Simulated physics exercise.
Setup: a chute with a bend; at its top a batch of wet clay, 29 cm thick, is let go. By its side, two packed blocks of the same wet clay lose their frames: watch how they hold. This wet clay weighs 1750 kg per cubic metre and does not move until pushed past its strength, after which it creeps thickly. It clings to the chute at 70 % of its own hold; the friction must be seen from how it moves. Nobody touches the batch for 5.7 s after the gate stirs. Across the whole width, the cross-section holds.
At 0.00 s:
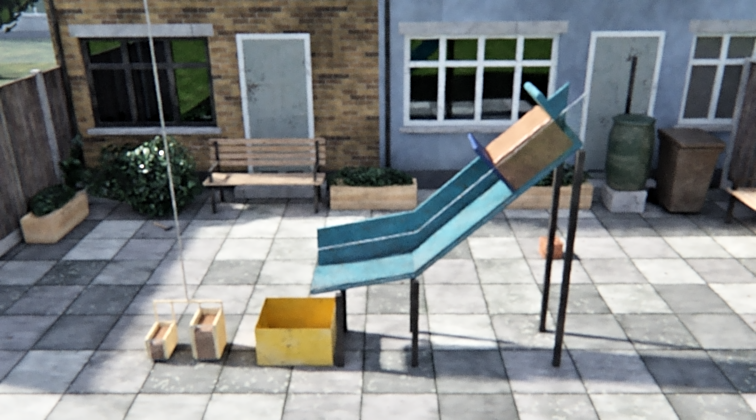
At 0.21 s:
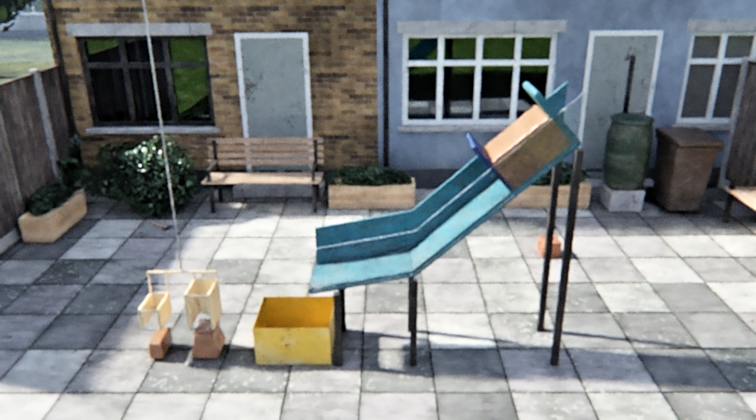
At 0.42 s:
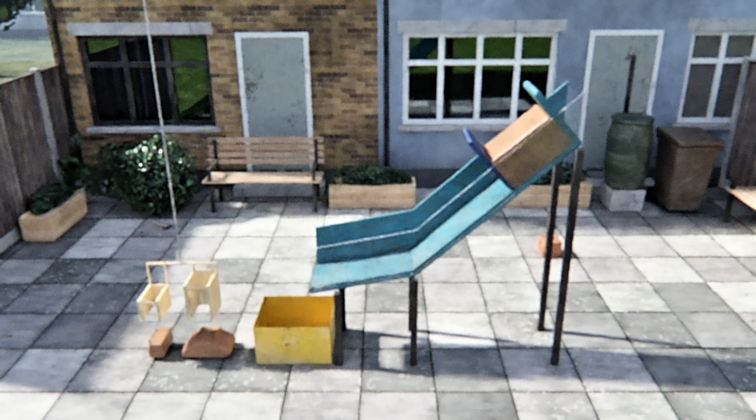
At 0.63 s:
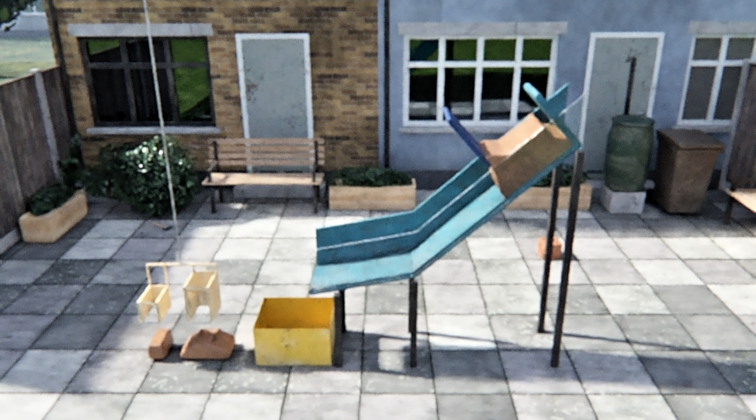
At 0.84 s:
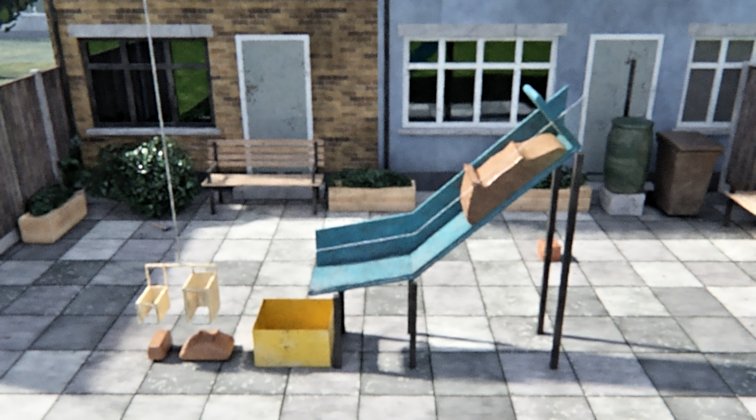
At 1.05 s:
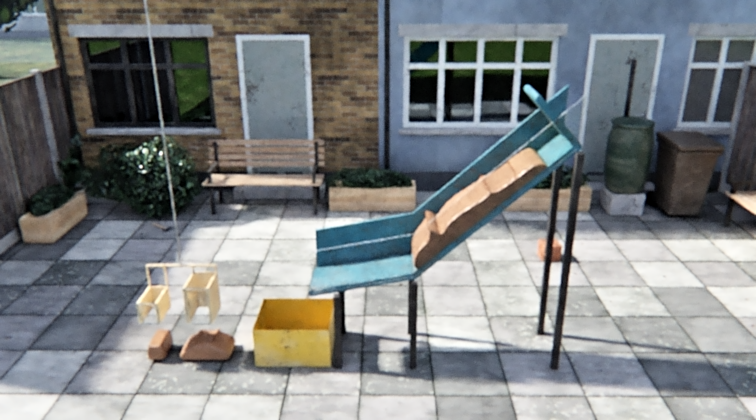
In this clip, two pale moulds on a cord lift off two brown clay blocks on a patio, and the right block slumps; then a blue gate swings up on a teal chute and thick clay creeps down to the bend.
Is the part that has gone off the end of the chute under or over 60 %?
When it's all done, the figure sits beyond 60 %.
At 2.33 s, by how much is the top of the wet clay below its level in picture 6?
Around 94 centimetres, give or take.
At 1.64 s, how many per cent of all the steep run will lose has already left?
The value is close to 100 %.
After 1.64 s, 5 % is on the steep run, 83 % on the flatter one and 12 % past the end.
After 2.33 s, none is on the steep run, 27 % on the flatter one and 73 % past the end.
After 3.03 s, none is on the steep run, 23 % on the flatter one and 77 % past the end.
After 3.72 s, none is on the steep run, 23 % on the flatter one and 77 % past the end.
After 6.11 s, none is on the steep run, 23 % on the flatter one and 77 % past the end.
